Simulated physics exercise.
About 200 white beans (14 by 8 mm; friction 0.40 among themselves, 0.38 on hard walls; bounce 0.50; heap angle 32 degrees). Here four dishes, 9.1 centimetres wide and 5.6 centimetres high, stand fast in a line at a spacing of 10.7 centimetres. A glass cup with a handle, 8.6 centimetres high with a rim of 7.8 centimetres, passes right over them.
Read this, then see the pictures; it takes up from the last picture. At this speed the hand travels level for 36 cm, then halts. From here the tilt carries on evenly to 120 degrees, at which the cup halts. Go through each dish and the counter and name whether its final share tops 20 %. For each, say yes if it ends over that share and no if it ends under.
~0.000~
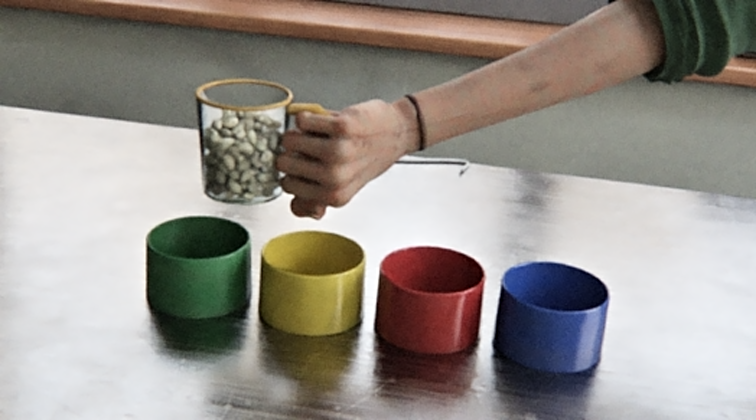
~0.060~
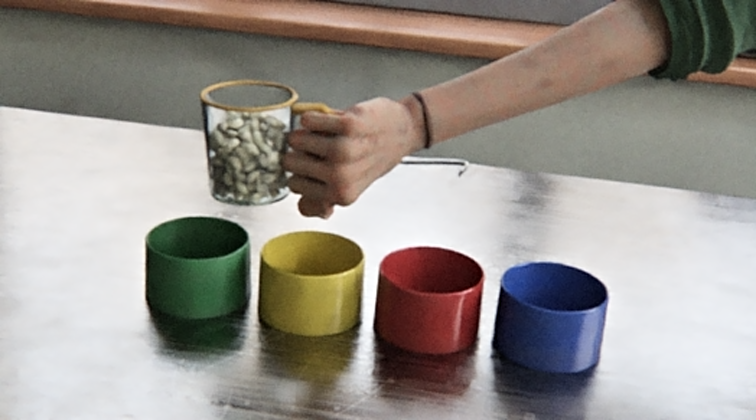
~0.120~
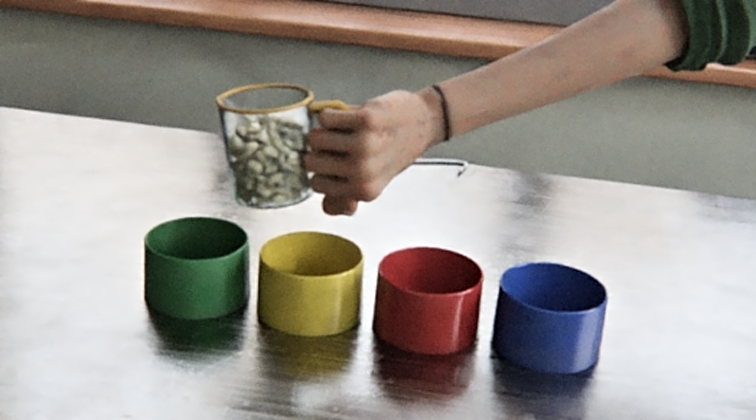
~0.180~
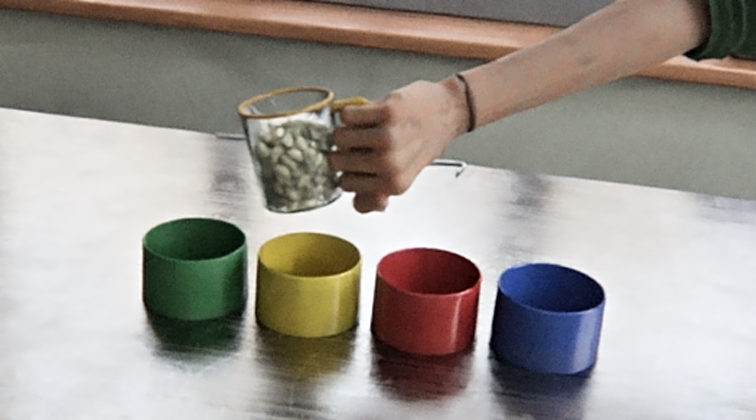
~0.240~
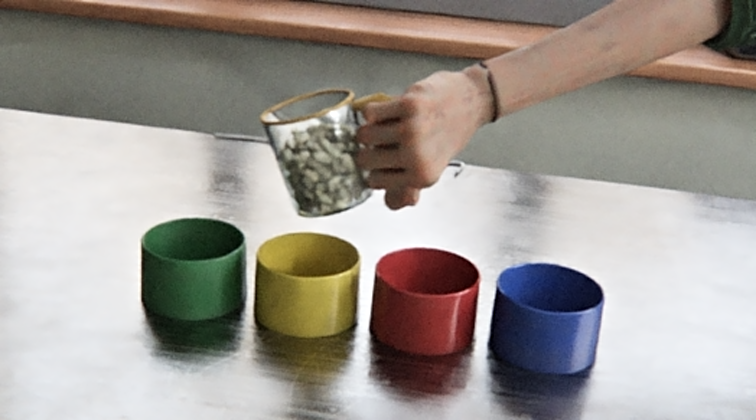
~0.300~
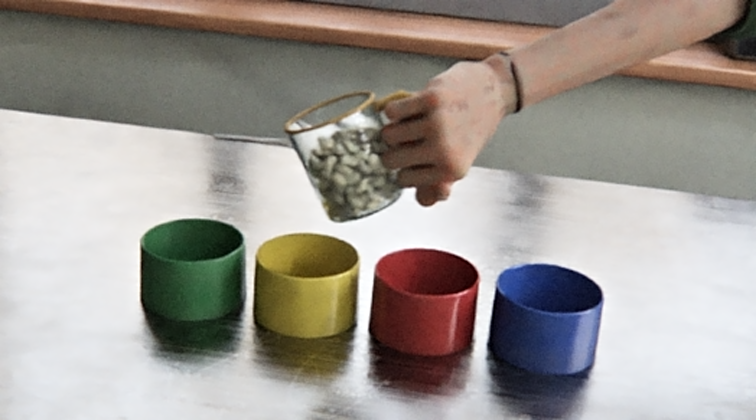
Result: Red: Not in excess of a fifth; blue: In excess of a fifth; green: Not in excess of a fifth; yellow: Not in excess of a fifth; counter: Not in excess of a fifth.
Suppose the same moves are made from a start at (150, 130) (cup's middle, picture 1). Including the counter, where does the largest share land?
The largest share ends at counter.
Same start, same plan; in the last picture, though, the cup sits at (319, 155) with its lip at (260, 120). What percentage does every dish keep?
In the end red holds 0, blue holds 90, green holds 0, yellow holds 0.
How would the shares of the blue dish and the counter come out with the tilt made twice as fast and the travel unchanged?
Then the blue dish would get 60 and the counter 20.
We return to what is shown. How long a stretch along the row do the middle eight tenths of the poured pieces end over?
Roughly 5 cm.
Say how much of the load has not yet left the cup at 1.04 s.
Roughly 100 percent.
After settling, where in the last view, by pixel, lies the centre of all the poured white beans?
Resting centre estimate: Around (549, 320).
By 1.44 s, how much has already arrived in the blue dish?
Some 80 in a hundred by then.
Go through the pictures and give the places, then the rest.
Cup at (244, 143), tilt 0 degrees, lip at (200, 90), moved 0.0 cm; middle of the pieces at (250, 161); green dish at (199, 237); yellow dish at (314, 253); red dish at (433, 270); blue dish at (555, 286), in the first frame.
Cup at (250, 144), tilt 2 degrees, lip at (204, 92), moved 0.6 cm; middle of the pieces at (256, 162), in the second frame.
Cup at (269, 147), tilt 6 degrees, lip at (220, 98), moved 2.4 cm; middle of the pieces at (277, 164), in the third frame.
Cup at (295, 151), tilt 12 degrees, lip at (241, 107), moved 4.8 cm; middle of the pieces at (304, 168), in the fourth frame.
Cup at (321, 154), tilt 18 degrees, lip at (264, 116), moved 7.2 cm; middle of the pieces at (332, 170), in the fifth frame.
Cup at (348, 158), tilt 25 degrees, lip at (288, 126), moved 9.6 cm; middle of the pieces at (361, 173); green dish at (193, 240); yellow dish at (308, 256); red dish at (427, 272); blue dish at (550, 288). Its pace works out near 105 degrees a second; the hand travels 40 cm a second, in the sixth frame.
Then, at 0.74 s, tilt 70 degrees; cup holds 100 %.
Then, at 1.04 s, tilt 101 degrees; cup holds 100 %.
After 1.44 s, tilt 120 degrees; cup holds 15 %, blue 80 %.
By 2.0 s all is still; red 0 %, blue 100 %, green 0 %, yellow 0 %, counter 0 %.
